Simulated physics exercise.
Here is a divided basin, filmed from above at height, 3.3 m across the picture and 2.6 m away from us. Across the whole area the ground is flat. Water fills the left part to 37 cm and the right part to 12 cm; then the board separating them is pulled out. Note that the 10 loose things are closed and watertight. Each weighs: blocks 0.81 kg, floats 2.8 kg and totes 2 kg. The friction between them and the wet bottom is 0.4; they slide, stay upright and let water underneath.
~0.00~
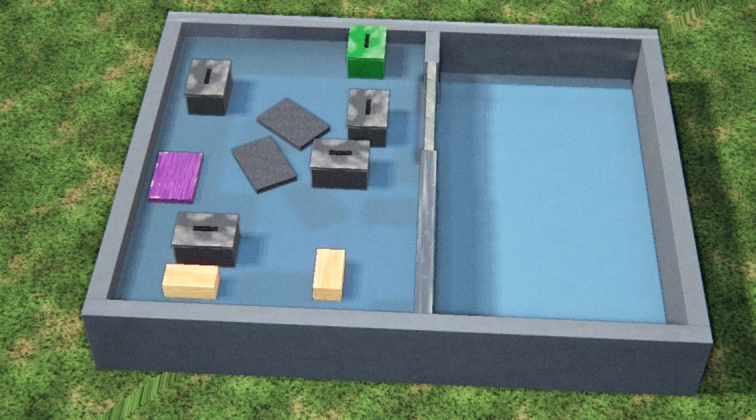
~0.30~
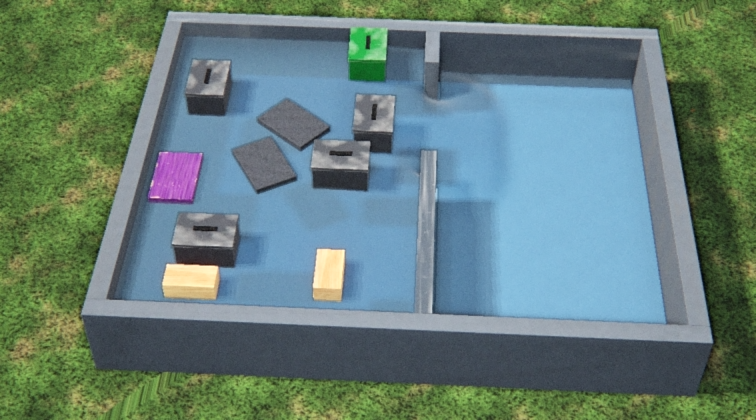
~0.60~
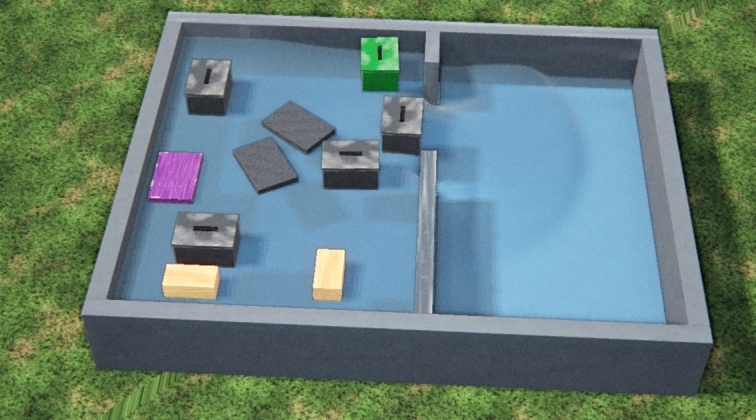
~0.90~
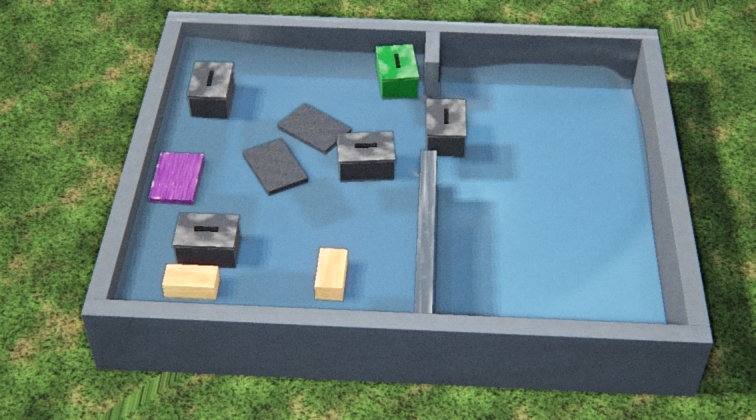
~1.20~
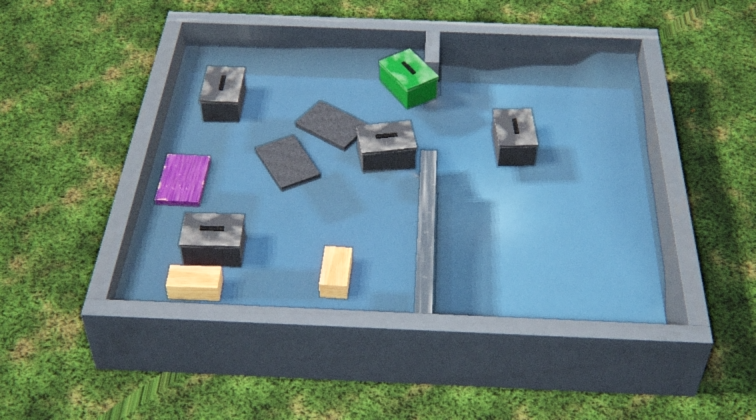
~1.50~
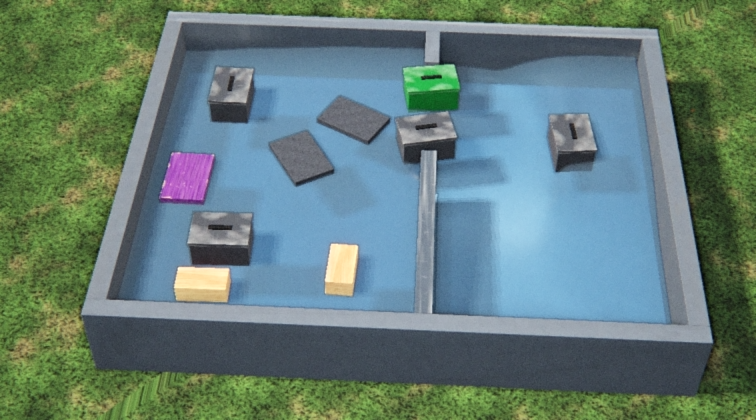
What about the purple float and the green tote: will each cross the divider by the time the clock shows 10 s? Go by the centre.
Result - purple float: Not over; green tote: Over.
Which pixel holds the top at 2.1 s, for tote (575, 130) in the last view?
It would be close to (614, 174) by then.
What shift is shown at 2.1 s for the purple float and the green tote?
Close to 20 and 120 centimetres by then.
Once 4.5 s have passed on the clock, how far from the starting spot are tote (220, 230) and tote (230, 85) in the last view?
20 cm and 20 cm respectively.
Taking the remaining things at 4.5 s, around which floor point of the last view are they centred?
Around (389, 217).
After 2.1 s the purple float is near (195, 167), 0.2 m from its start, afloat; the green tote is near (535, 87), 1.2 m from its start, afloat; 3 of 10 are over the mark; 10 afloat.
After 4.5 s the purple float is near (193, 173), 0.2 m from its start, afloat; the green tote is near (587, 77), 1.5 m from its start, afloat; 4 of 10 are over the mark; 10 afloat.
After 7.0 s the purple float is near (190, 185), 0.1 m from its start, afloat; the green tote is near (588, 68), 1.5 m from its start, afloat; 4 of 10 are over the mark; 10 afloat.
After 10.0 s the purple float is near (191, 193), 0.1 m from its start, afloat; the green tote is near (514, 64), 1.0 m from its start, afloat; 4 of 10 are over the mark; 10 afloat.
